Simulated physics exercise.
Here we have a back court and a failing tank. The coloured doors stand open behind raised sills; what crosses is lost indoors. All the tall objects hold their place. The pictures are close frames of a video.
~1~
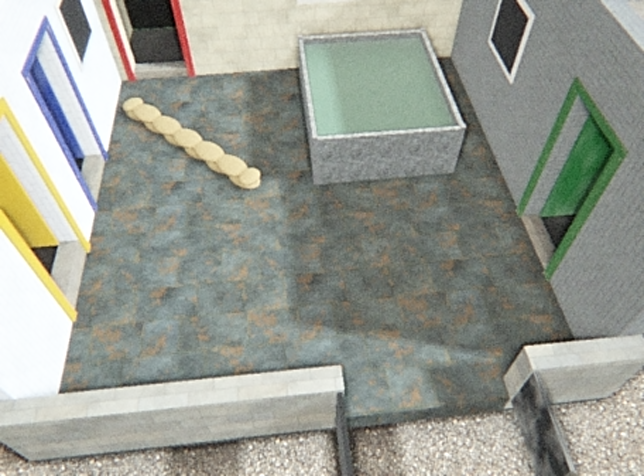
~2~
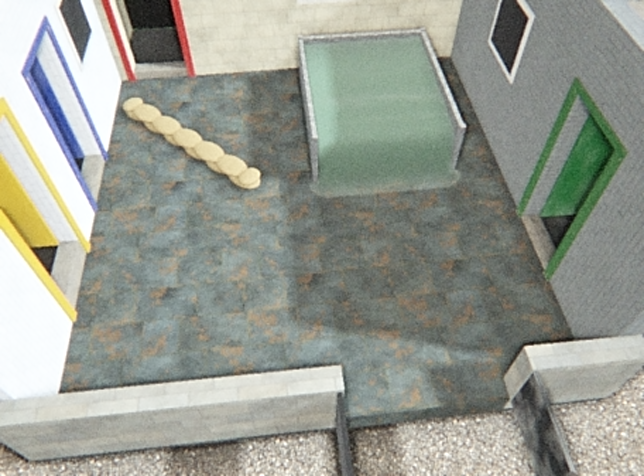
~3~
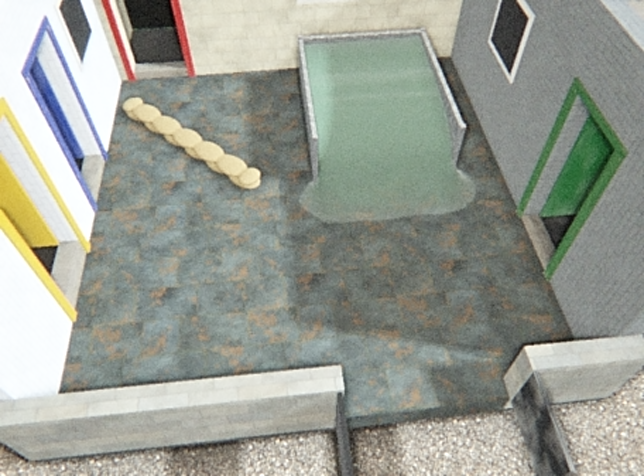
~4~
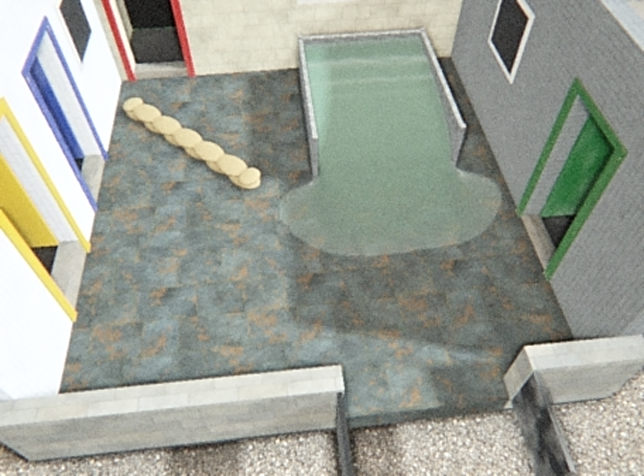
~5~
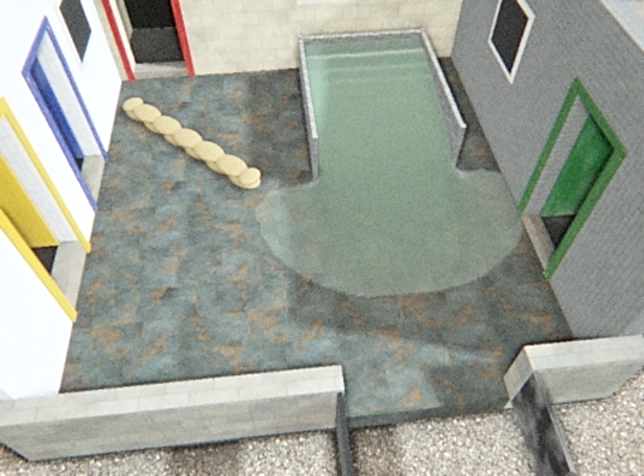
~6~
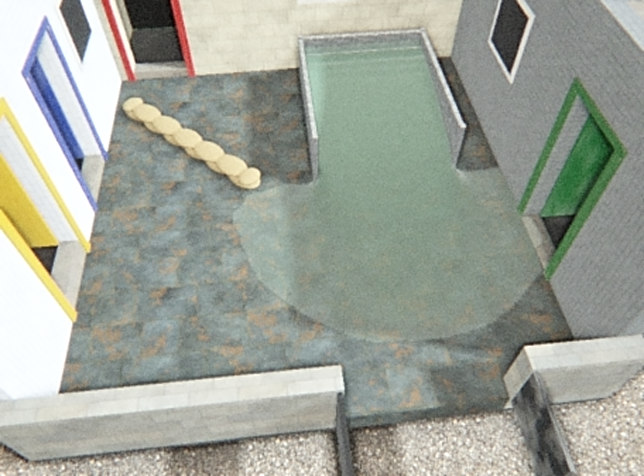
Green water pours from the open front of a tank and spreads across the courtyard floor.
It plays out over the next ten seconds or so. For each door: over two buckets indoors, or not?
One by one: The yellow door holds within the limit; the green door floods; the red door holds within the limit; the blue door holds within the limit.
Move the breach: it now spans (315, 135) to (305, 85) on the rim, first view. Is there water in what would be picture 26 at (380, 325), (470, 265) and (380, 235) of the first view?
One after the other: Clear, no water, clear.
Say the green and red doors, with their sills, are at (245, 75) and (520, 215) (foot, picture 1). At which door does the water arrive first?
I say the red one.
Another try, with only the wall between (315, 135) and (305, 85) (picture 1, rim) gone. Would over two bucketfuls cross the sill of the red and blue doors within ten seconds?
Then: The red door takes more; the blue door floods.
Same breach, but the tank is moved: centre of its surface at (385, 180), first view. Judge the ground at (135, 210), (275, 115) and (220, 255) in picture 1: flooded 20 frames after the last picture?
In that order: Flooded, dry, free of water.
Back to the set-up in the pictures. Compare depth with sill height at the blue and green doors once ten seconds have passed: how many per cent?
Roughly 80 per cent, then 50 per cent.
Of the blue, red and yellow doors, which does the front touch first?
That is the yellow one.
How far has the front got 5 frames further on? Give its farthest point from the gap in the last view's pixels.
Around (210, 409).
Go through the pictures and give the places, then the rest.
Still water in the tank at (374, 83), in the first picture.
The front is at (457, 173), out from the gap at (385, 163), in the second picture.
Water pours out at (385, 164) and has run to (471, 188), in the third picture.
The front is at (494, 202), out from the gap at (385, 166), in the fourth picture.
The front is at (346, 288), out from the gap at (385, 166), in the fifth picture.
Water pours out at (385, 167) and has run to (374, 334), in the sixth picture.
A moment on, water covers 45 % of the floor; the yellow door not reached, the green door under two buckets in, the red door not reached, the blue door not reached.
Next, water covers 50 % of the floor; the yellow door not reached, the green door over two buckets in, the red door not reached, the blue door not reached.
Then, water covers 55 % of the floor; the yellow door wet at the sill, nothing in, the green door far over two buckets in, the red door not reached, the blue door not reached.
Later, water covers 70 % of the floor; the yellow door wet at the sill, nothing in, the green door far over two buckets in, the red door wet at the sill, nothing in, the blue door wet at the sill, nothing in.
In the end, water covers 85 % of the floor; the yellow door wet at the sill, nothing in, the green door far over two buckets in, the red door wet at the sill, nothing in, the blue door wet at the sill, nothing in.
